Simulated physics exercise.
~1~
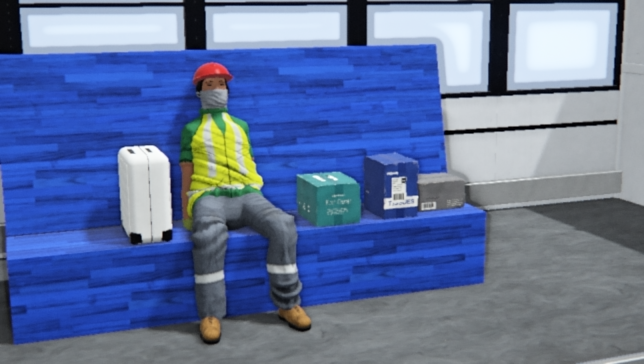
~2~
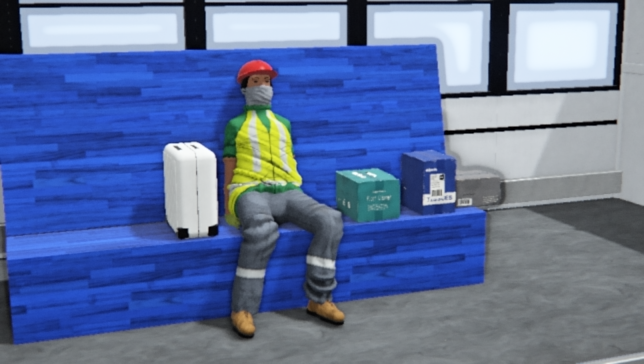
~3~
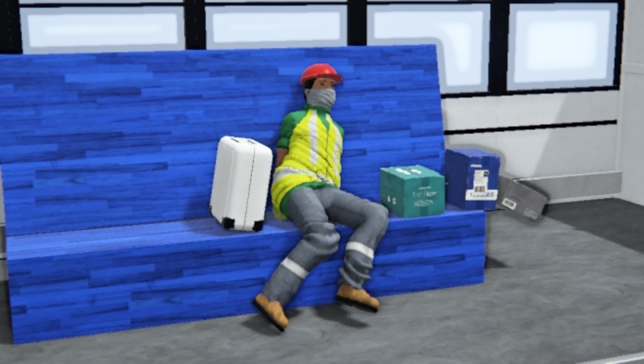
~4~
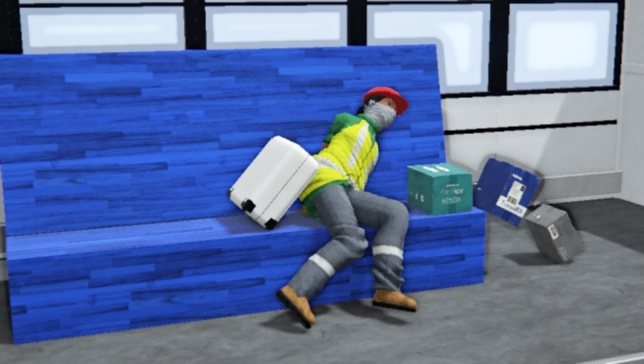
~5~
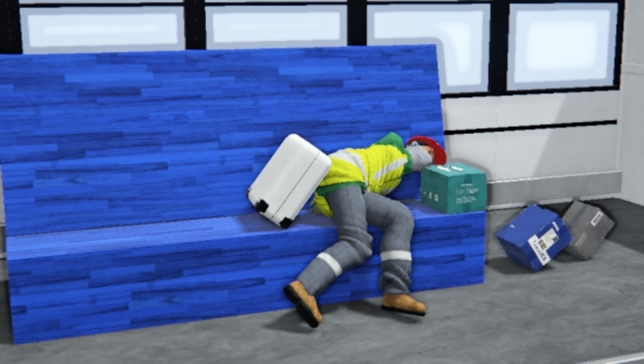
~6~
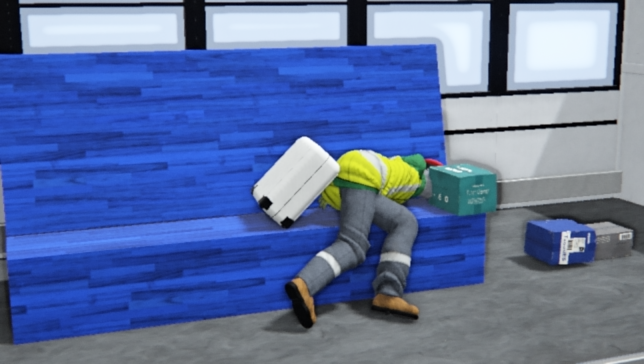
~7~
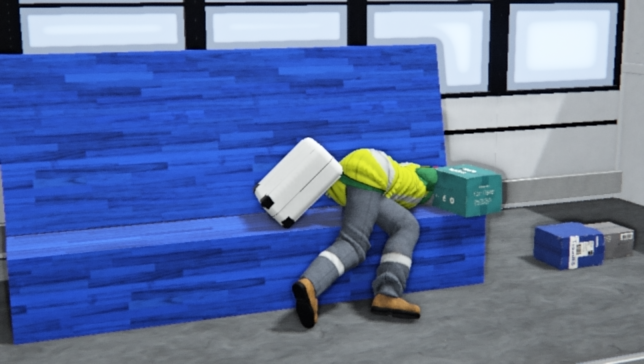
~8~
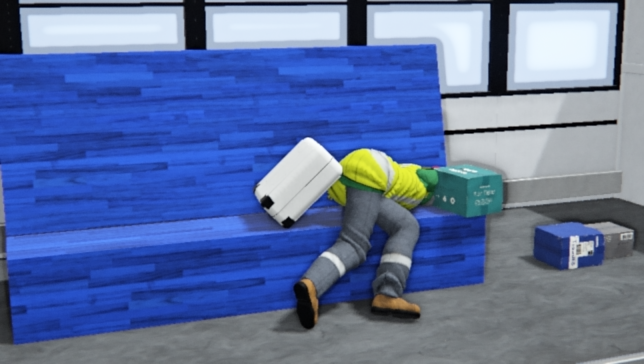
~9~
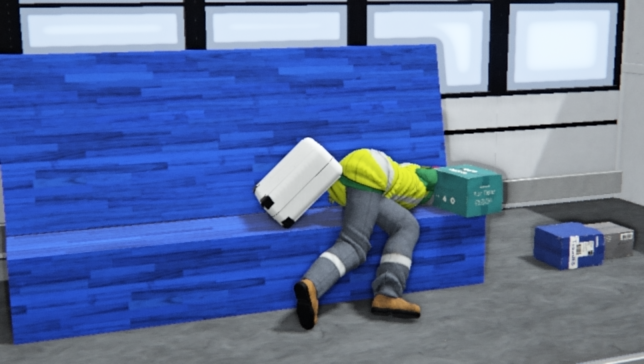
A limp commuter in a red helmet, grey face covering and yellow vest sits on a long blue bench before a row of windows, seen from the front by a still camera. A white case stands at the left, with a teal box, a blue pack and a grey carton at the right. Everything slides right, and the grey carton tips off the bench end, followed by the blue pack. The commuter topples right, head dropping behind the teal box, while the white case leans against the hips. Both fallen things lie on the floor; the rest stays on the bench, still.
